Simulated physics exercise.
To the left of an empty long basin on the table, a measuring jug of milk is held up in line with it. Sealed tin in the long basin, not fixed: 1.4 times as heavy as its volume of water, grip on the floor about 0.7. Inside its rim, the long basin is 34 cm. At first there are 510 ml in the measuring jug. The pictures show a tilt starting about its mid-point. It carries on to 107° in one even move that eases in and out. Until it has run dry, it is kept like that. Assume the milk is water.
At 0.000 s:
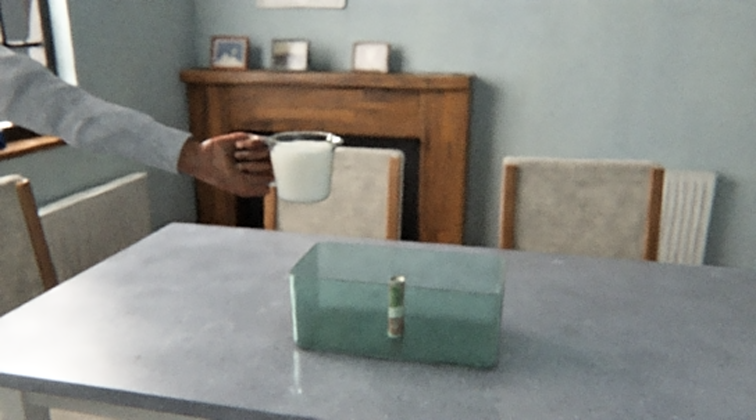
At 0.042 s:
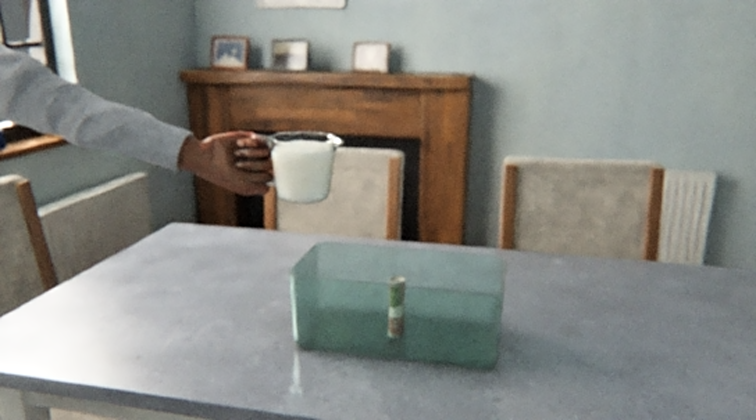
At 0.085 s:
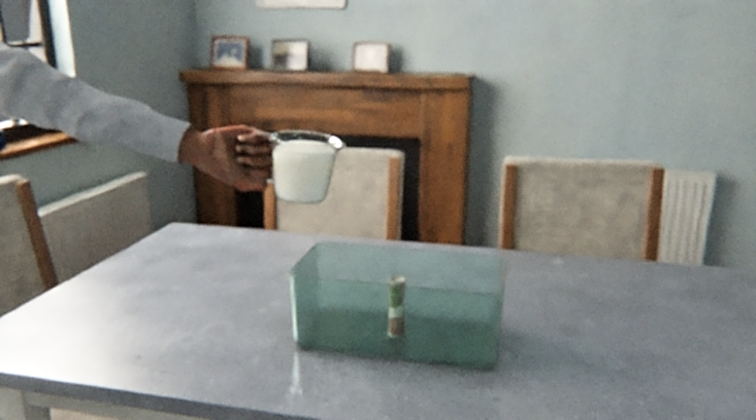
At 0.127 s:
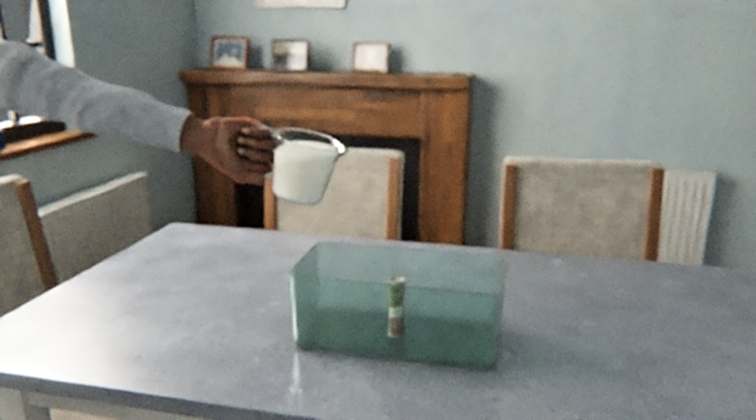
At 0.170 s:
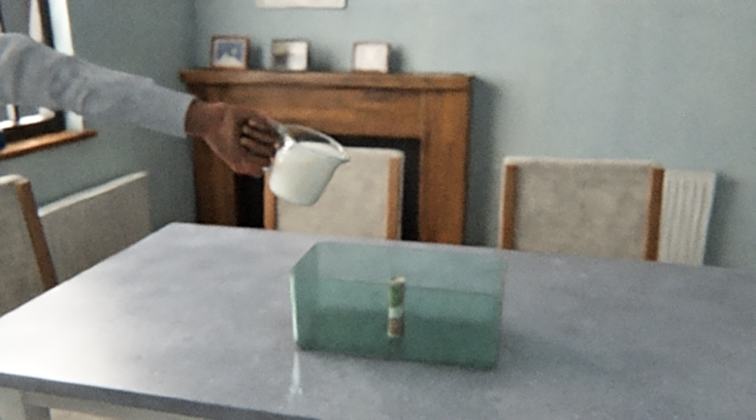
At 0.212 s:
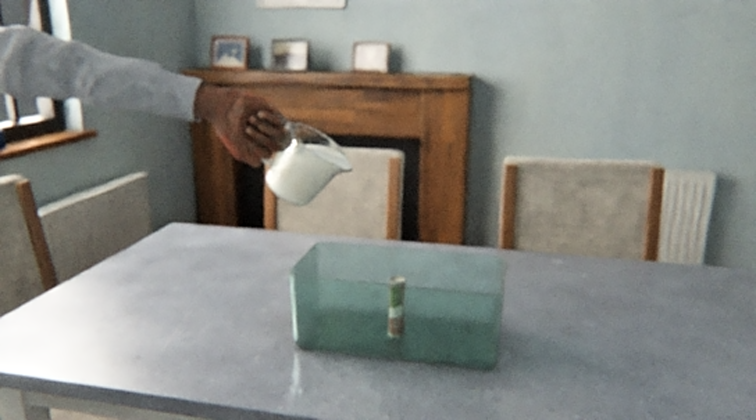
At a grey table, a hand gradually tilts a jug of milk above an empty basin.
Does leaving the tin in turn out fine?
No.
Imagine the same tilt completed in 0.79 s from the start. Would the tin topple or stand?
Result: Tin tipped over.
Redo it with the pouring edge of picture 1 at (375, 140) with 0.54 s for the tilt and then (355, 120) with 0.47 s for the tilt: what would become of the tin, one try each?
Trial 1 - tin stays standing; trial 2 - tin tips.
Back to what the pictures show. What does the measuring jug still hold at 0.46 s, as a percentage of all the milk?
Near 40 in a hundred.
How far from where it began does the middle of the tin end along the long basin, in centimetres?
8.5 cm.
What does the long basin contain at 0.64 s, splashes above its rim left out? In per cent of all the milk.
About 82 per cent.
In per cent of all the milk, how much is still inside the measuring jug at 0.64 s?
I'd estimate some 5 per cent.
After 0.46 s the tilt is 101° and 40 per cent is still to pour; the tin stands where it began.
After 0.64 s the tilt is 107° and 5 per cent is still to pour; the tin leans 15°.
After 0.83 s the tilt is 107° and 0 per cent is still to pour; the tin lies on its side.
After 1.04 s the tilt is 107° and 0 per cent is still to pour; the tin lies on its side.
In the end the tin lies on its side.
